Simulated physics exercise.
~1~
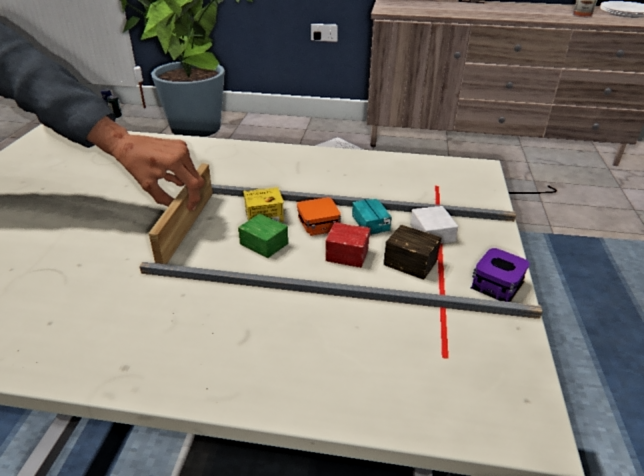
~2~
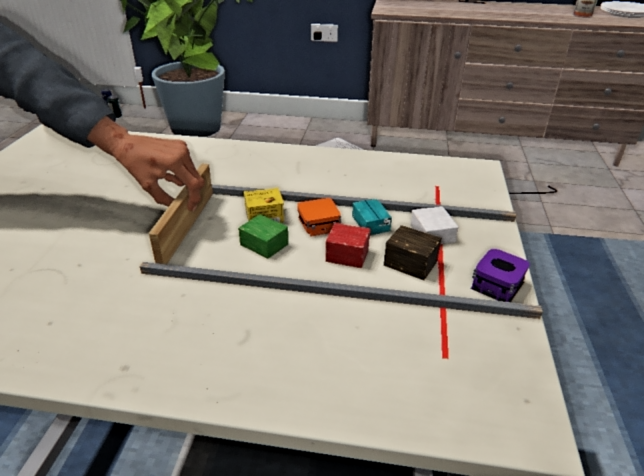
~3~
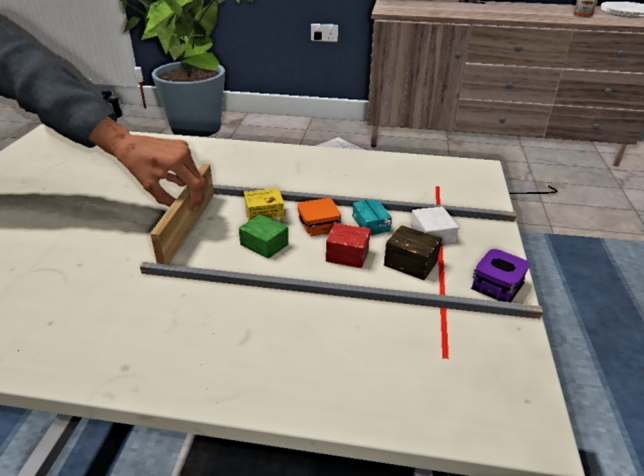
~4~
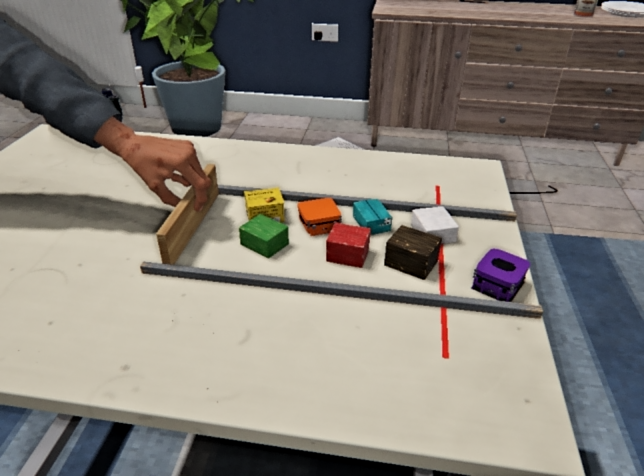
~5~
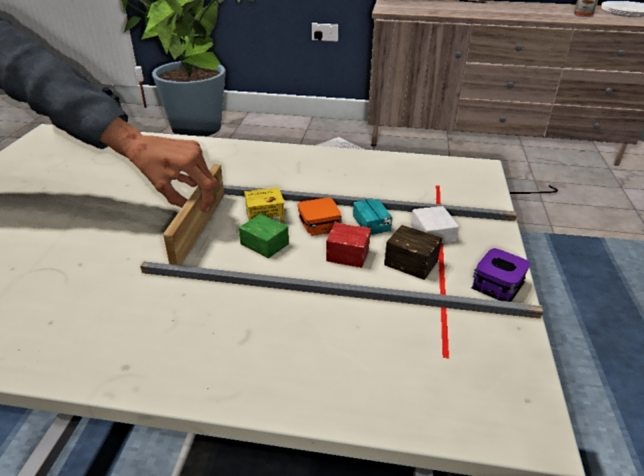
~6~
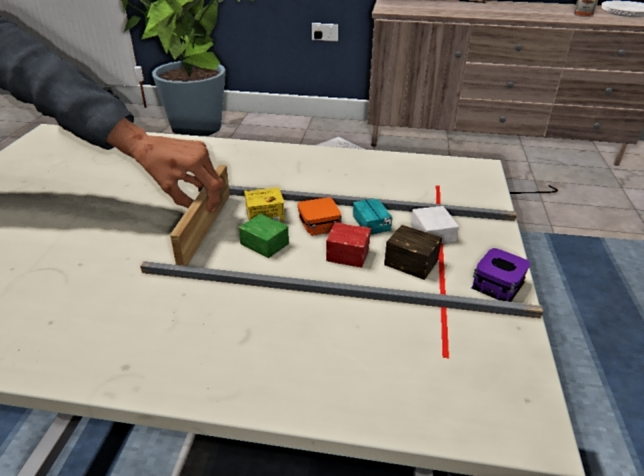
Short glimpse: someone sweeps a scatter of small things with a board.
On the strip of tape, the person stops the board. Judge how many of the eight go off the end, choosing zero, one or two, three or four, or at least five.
There will be three or four losses over the edge.
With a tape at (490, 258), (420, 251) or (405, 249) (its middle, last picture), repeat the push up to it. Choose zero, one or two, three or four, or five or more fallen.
In order: Five or more, one or two, one to two.
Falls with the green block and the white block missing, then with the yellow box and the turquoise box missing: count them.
The first try gives 1, the second gives 2.
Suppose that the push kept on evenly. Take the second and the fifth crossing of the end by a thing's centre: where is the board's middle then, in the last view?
(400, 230) and (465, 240).
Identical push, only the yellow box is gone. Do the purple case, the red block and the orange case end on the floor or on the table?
Purple case: Down; red block: Still up; orange case: Still up.
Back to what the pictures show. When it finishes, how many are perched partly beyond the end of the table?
I make it 0.
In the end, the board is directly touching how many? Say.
Total: 2.
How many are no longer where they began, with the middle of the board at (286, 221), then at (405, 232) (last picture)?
Answer - first 4, then 8.
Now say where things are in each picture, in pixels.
In the first picture, purple case (500, 275); white block (434, 226); black block (412, 252); board (185, 211); tape (440, 253).
In the second picture, white block (434, 226); orange case (319, 217).
In the third picture, black block (412, 252); yellow box (264, 207).
In the fourth picture, purple case (501, 275); green block (264, 236).
In the fifth picture, white block (434, 225); turquoise box (372, 216).
In the sixth picture, purple case (501, 275); white block (434, 225); black block (413, 251); board (204, 213); tape (441, 253).
Soon after, none off yet; purple case at rest near (501, 275); white block at rest near (434, 225); black block at rest near (413, 251).
After that, none off yet; purple case at rest near (501, 275); white block displaced about its own width near (462, 228); black block displaced a little near (437, 254).
And then, none off yet; purple case tilting a little near (550, 284); white block displaced well along near (522, 236); black block displaced well along near (503, 261).
In the end, the number that fall off is three or four; gone, turquoise box, black block, white block and purple case.
